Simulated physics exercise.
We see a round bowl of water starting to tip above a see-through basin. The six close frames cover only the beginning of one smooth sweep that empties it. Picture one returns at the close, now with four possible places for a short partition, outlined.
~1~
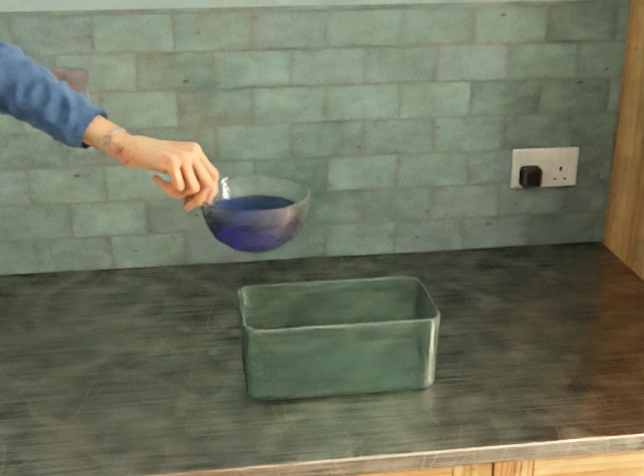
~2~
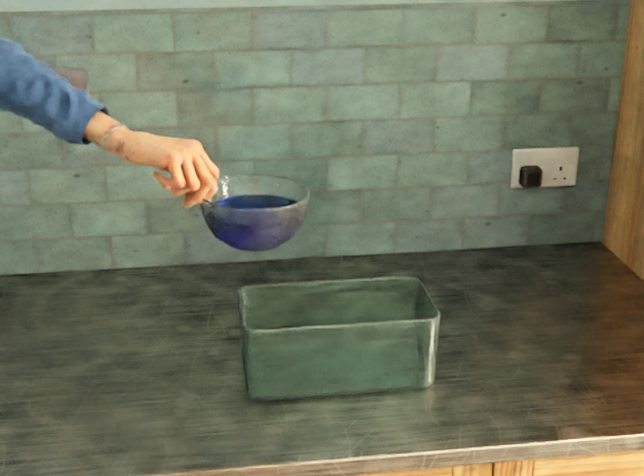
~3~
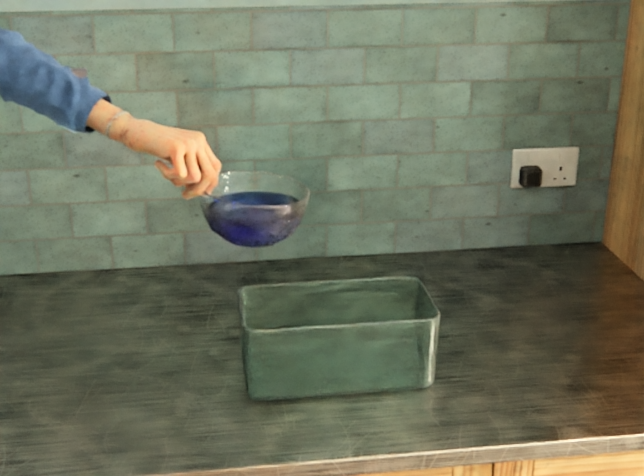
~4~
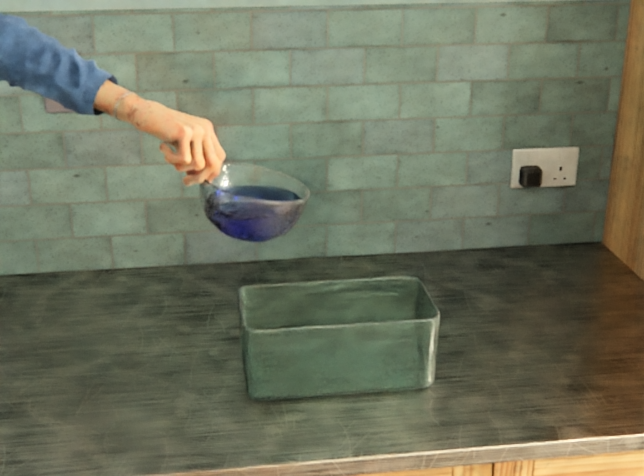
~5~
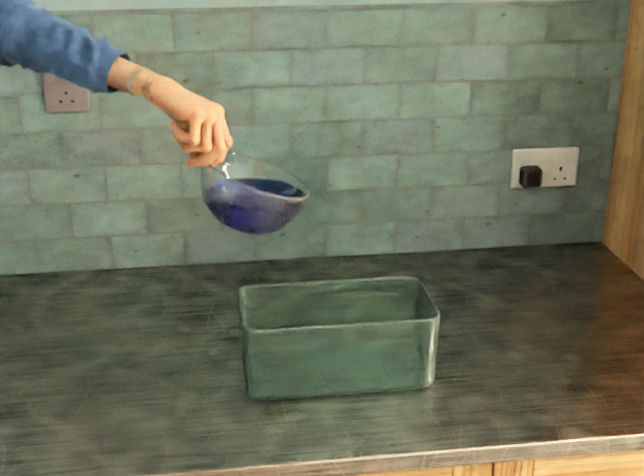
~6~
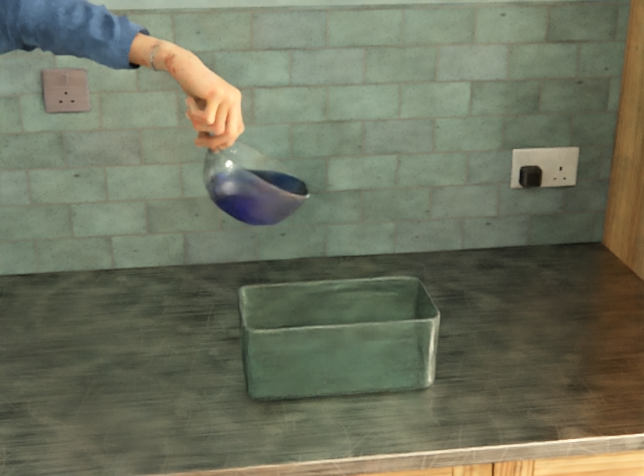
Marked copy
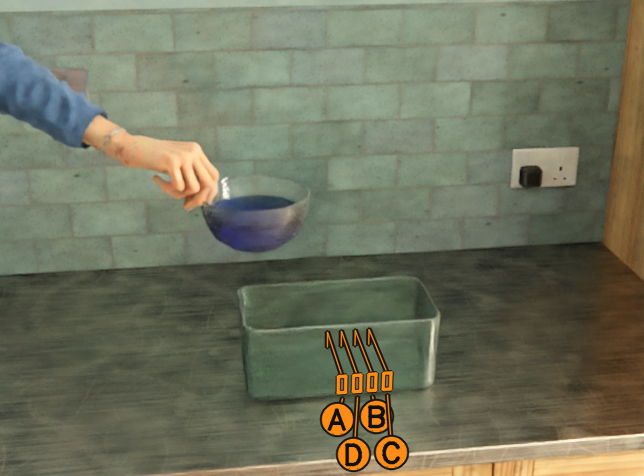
Hand in a blue sleeve holding a clear bowl of blue liquid above a rectangular basin, gradually tilting it to the right.
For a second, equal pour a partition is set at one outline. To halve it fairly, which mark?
Take C.
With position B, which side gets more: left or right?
More ends on the right.
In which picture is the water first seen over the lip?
Picture 6.
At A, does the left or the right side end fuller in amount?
The right one.
In orange, A at (342, 398); B at (372, 396); C at (387, 394); D at (357, 397).
For position A, about 16 % ends left of the wall and 82 % right of it.
For position B, about 32 % ends left of the wall and 66 % right of it.
For position C, about 48 % ends left of the wall and 50 % right of it.
For position D, about 23 % ends left of the wall and 75 % right of it.
